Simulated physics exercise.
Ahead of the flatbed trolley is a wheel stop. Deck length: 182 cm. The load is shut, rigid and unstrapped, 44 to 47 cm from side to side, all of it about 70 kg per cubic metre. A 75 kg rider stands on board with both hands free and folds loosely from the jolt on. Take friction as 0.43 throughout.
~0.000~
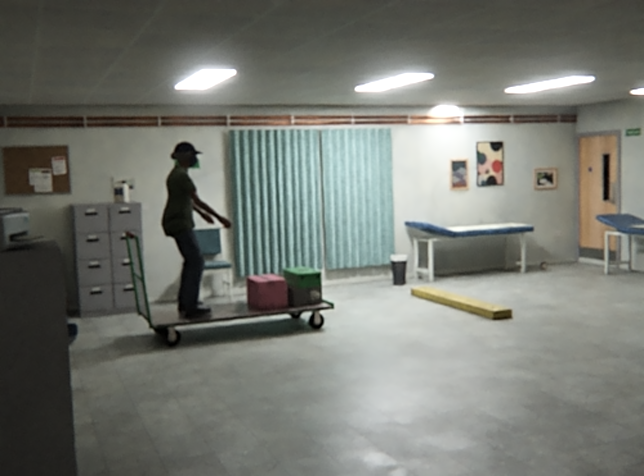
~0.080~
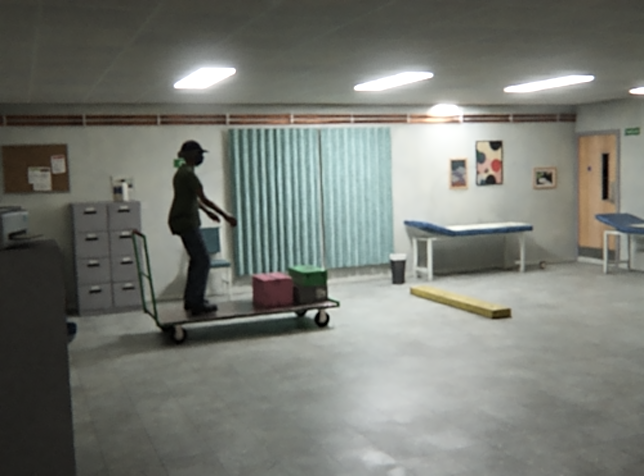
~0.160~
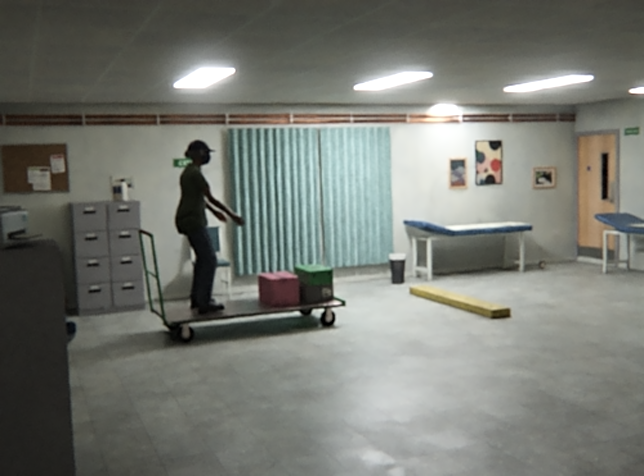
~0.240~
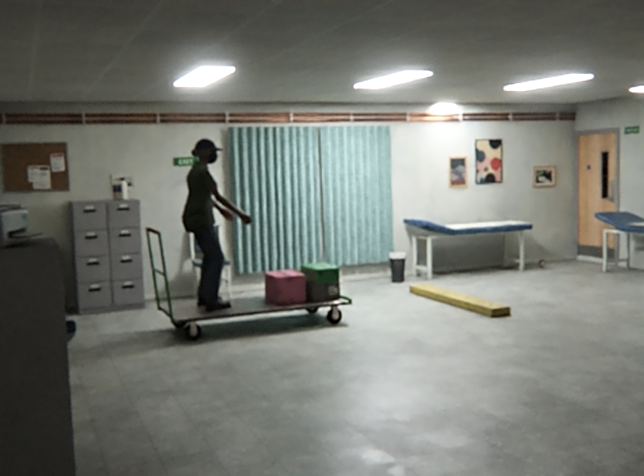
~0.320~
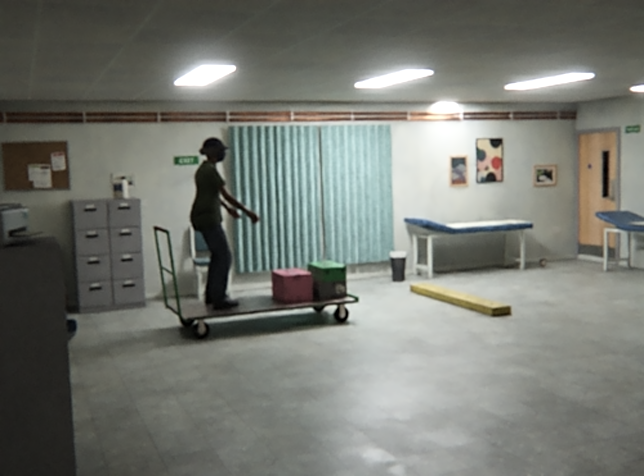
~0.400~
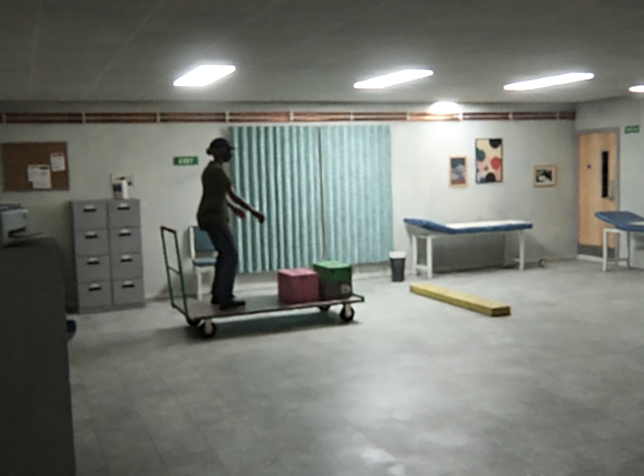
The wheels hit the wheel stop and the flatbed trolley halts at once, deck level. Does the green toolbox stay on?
In the end the green toolbox remains on the deck.
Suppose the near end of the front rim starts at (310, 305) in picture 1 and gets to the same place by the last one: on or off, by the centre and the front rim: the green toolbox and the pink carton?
Then green off, pink on.
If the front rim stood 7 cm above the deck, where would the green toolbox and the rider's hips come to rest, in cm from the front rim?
Then green 10 behind, hips 120 behind.
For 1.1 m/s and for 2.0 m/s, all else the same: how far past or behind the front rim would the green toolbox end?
First 10 cm past, then 80 cm past.
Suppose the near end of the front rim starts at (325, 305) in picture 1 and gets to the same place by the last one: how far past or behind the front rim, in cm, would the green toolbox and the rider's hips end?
In that case green 10 past, hips 110 behind.
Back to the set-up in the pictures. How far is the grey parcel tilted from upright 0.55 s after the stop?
It is tilted some 0°.
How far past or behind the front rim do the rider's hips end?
Some 120 cm behind it.
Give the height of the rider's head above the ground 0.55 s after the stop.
Roughly 80 cm above it.
The wheels strike at 1.85 s.
After 2.40 s the green toolbox is 9 cm behind the rim, tilted 0°, near (446, 261) in the last picture's view.
After 2.85 s the green toolbox is 9 cm behind the rim, tilted 0°, near (446, 261) in the last picture's view.
When all is still (3.0 s), nothing is past the rim; behind it, pink carton, green toolbox, grey parcel and the rider's hips.
